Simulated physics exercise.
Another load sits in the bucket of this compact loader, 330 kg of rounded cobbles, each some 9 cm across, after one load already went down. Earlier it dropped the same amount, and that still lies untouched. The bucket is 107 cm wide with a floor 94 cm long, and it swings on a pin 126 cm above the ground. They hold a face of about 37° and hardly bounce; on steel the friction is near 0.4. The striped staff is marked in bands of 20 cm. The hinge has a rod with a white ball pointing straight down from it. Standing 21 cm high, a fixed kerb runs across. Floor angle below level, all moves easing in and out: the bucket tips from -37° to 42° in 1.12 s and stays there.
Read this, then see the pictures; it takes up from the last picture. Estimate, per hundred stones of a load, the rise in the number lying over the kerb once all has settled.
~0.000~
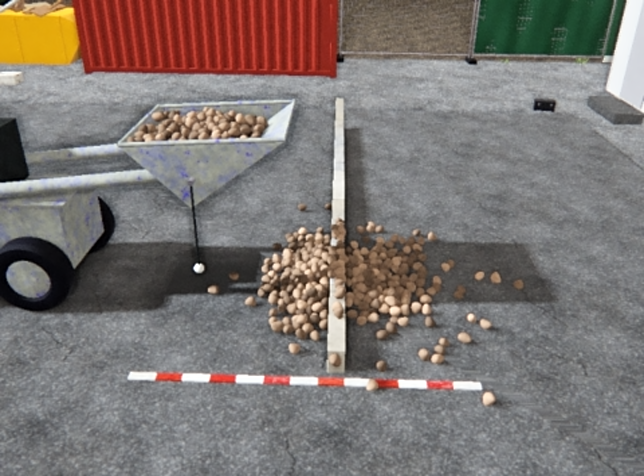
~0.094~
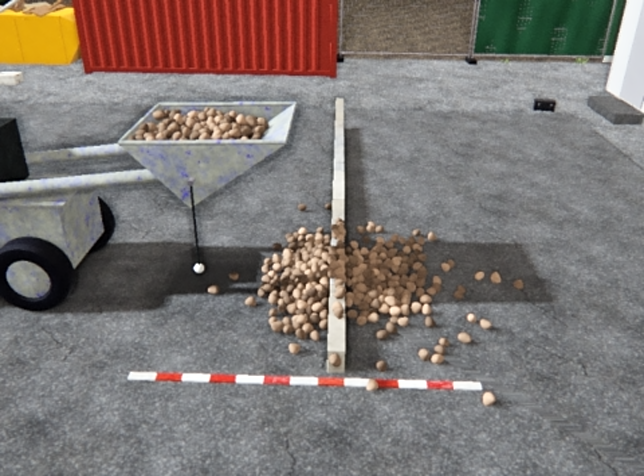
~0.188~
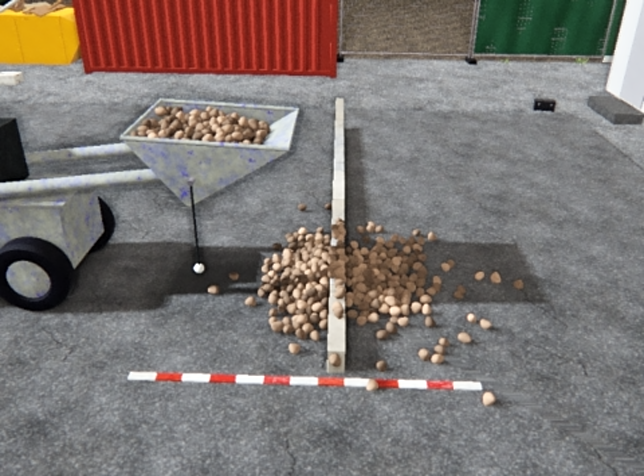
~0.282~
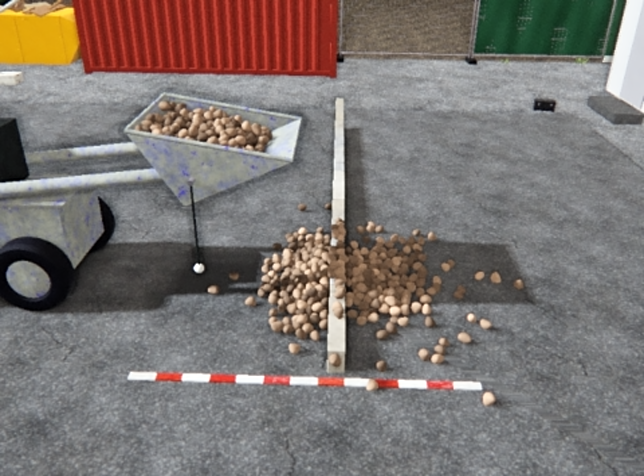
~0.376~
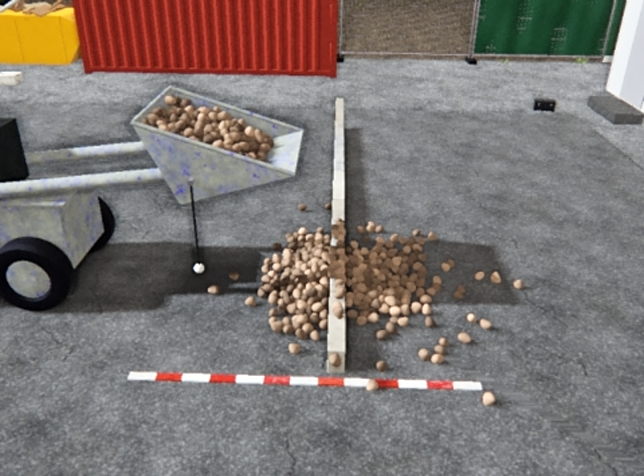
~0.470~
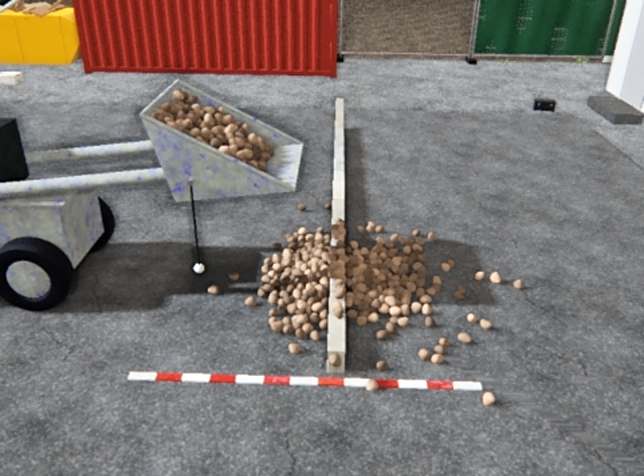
Roughly 7 more per hundred.
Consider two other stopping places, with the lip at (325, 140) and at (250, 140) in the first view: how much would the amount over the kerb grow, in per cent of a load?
I'd guess close to 50 per cent first and close to 0 per cent second.
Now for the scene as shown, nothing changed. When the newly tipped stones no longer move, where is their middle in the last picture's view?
Near (297, 271).
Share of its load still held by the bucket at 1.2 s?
It holds some 55 per cent.
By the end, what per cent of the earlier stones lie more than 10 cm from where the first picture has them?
Close to 10 in a hundred of them.
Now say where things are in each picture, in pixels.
In the first frame, the bucket is at -37°, its lip at (285, 140); the top of the load is at (201, 119). The earlier load is highest near (336, 261), 27 cm above ground level, 55 % on this side of the kerb, 45 % over the kerb.
In the second frame, the bucket is at -35°, its lip at (286, 142); the top of the load is at (195, 119); the stones move at 0.1 m/s on average.
In the third frame, the bucket is at -31°, its lip at (289, 150); the top of the load is at (181, 116); the stones move at 0.2 m/s on average.
In the fourth frame, lip at (292, 161), floor tilted -24°, highest stones at (178, 111); the stones move at 0.3 m/s on average.
In the fifth frame, the bucket is at -16°, its lip at (295, 175); the top of the load is at (179, 106); the stones move at 0.4 m/s on average.
In the sixth frame, the bucket is at -7°, its lip at (295, 190); the top of the load is at (184, 102); the stones move at 0.4 m/s on average.
After 0.8 s the floor is at 30°; in per cent of one load, 100 in the bucket, 55 on this side of the kerb, 45 over the kerb; the foremost stones are at (502, 293).
After 1.2 s the floor is at 42°; in per cent of one load, 56 in the bucket, 99 on this side of the kerb, 45 over the kerb; the foremost stones are at (502, 293).
After 1.6 s the floor is at 42°; in per cent of one load, 7 in the bucket, 147 on this side of the kerb, 47 over the kerb; the foremost stones are at (502, 293).
After 4.2 s the floor is at 42°; in per cent of one load, 0 in the bucket, 149 on this side of the kerb, 51 over the kerb; the foremost stones are at (502, 293). Net gain over the kerb, 7.
